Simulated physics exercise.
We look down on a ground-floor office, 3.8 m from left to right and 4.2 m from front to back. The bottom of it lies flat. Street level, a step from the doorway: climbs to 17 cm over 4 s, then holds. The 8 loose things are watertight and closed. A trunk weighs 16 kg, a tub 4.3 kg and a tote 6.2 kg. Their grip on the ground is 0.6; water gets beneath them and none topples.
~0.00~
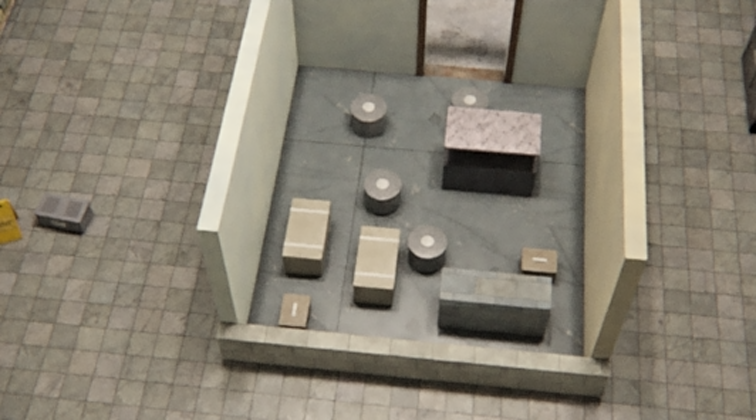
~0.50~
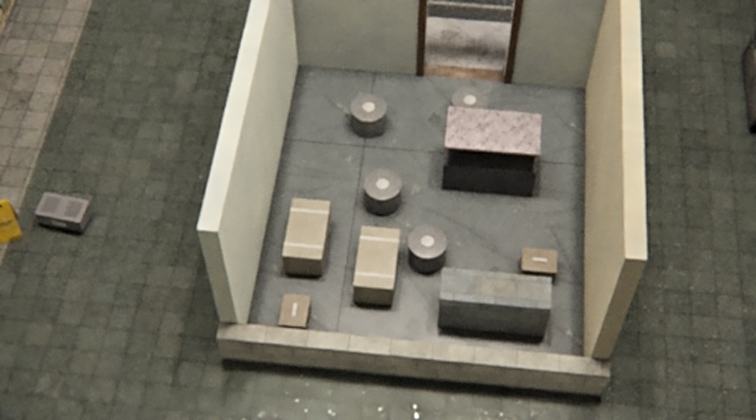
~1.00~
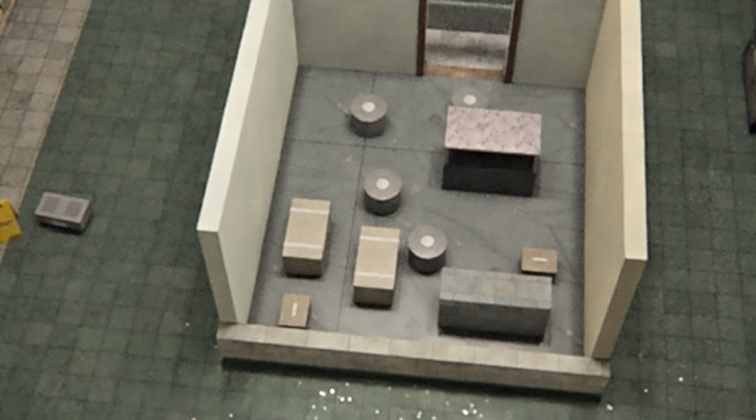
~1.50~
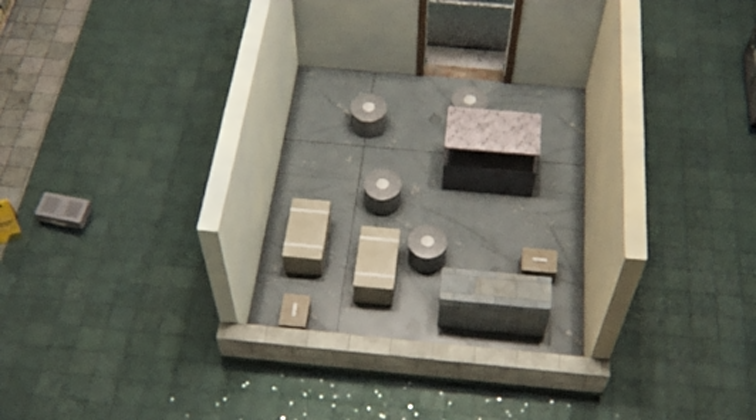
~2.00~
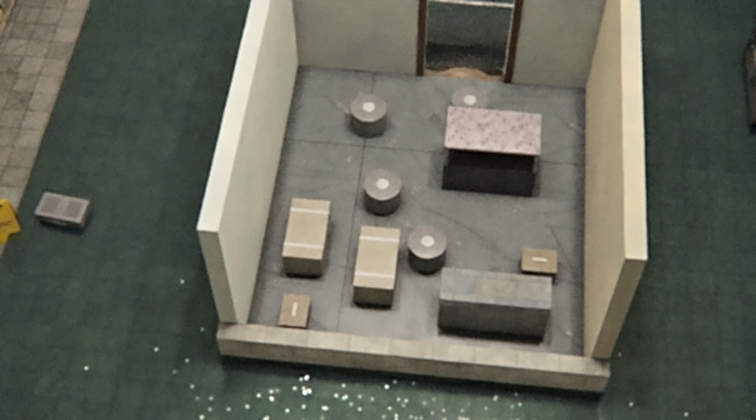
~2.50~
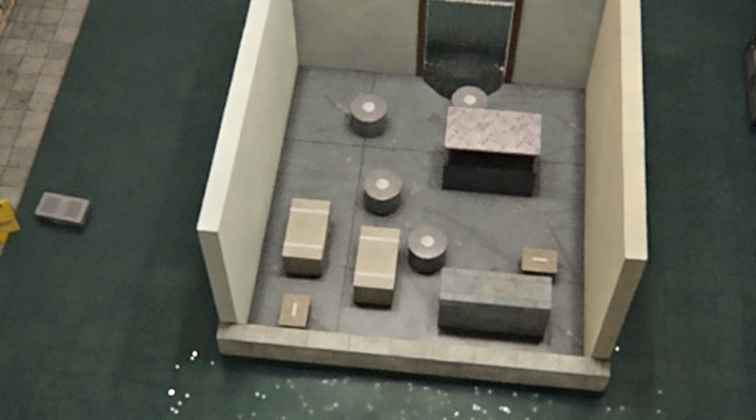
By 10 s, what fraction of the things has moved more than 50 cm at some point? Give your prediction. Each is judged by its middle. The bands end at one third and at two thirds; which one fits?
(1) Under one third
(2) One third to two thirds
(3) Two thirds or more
One third to two thirds.
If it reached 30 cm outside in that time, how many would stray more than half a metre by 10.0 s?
You'd get 6 in that case.
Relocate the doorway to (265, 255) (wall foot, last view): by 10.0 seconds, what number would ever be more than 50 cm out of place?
That would give 5.
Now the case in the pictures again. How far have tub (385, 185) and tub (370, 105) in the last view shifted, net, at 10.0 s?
First 200 cm, then 60 cm.
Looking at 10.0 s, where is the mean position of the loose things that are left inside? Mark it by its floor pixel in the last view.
They average out to somewhere around (392, 249).
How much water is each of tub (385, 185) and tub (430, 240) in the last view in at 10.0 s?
First roughly 5 cm, second roughly 3 cm.
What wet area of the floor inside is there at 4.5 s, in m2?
Wet: Near 4.0 m2.
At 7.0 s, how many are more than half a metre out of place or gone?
The number I get is 2.
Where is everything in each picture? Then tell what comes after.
A trunk at (307, 228), on the bottom; a tub at (369, 107), on the bottom; water covers 0.0 m2; 0 of 8 have shifted, in the first picture.
A trunk at (307, 228), on the bottom; a tub at (369, 107) rests on the ground; water covers 0.0 m2; 0 of 8 have shifted, in the second picture.
A trunk at (307, 228) rests on the ground; a tub at (369, 107) rests on the ground; 0.0 m2 under water; 0 of 8 have shifted, in the third picture.
A trunk at (307, 228), on the bottom; a tub at (369, 107), on the bottom; water covers 0.0 m2; 0 of 8 have shifted, in the fourth picture.
A trunk at (307, 228), on the bottom; a tub at (369, 107) rests on the ground; 0.0 m2 under water; 0 of 8 have shifted, in the fifth picture.
A trunk at (307, 228) rests on the ground; a tub at (369, 107) rests on the ground; water covers 0.2 m2; 0 of 8 have shifted, in the sixth picture.
After 3.5 s 0 of 8 are over 50 cm from their spots; 0 afloat.
After 4.5 s 0 of 8 are over 50 cm from their spots; 1 afloat.
After 7.0 s 2 of 8 are over 50 cm from their spots; 2 afloat.
After 10.0 s 4 of 8 are over 50 cm from their spots, and 4 have been at some point; 6 afloat.
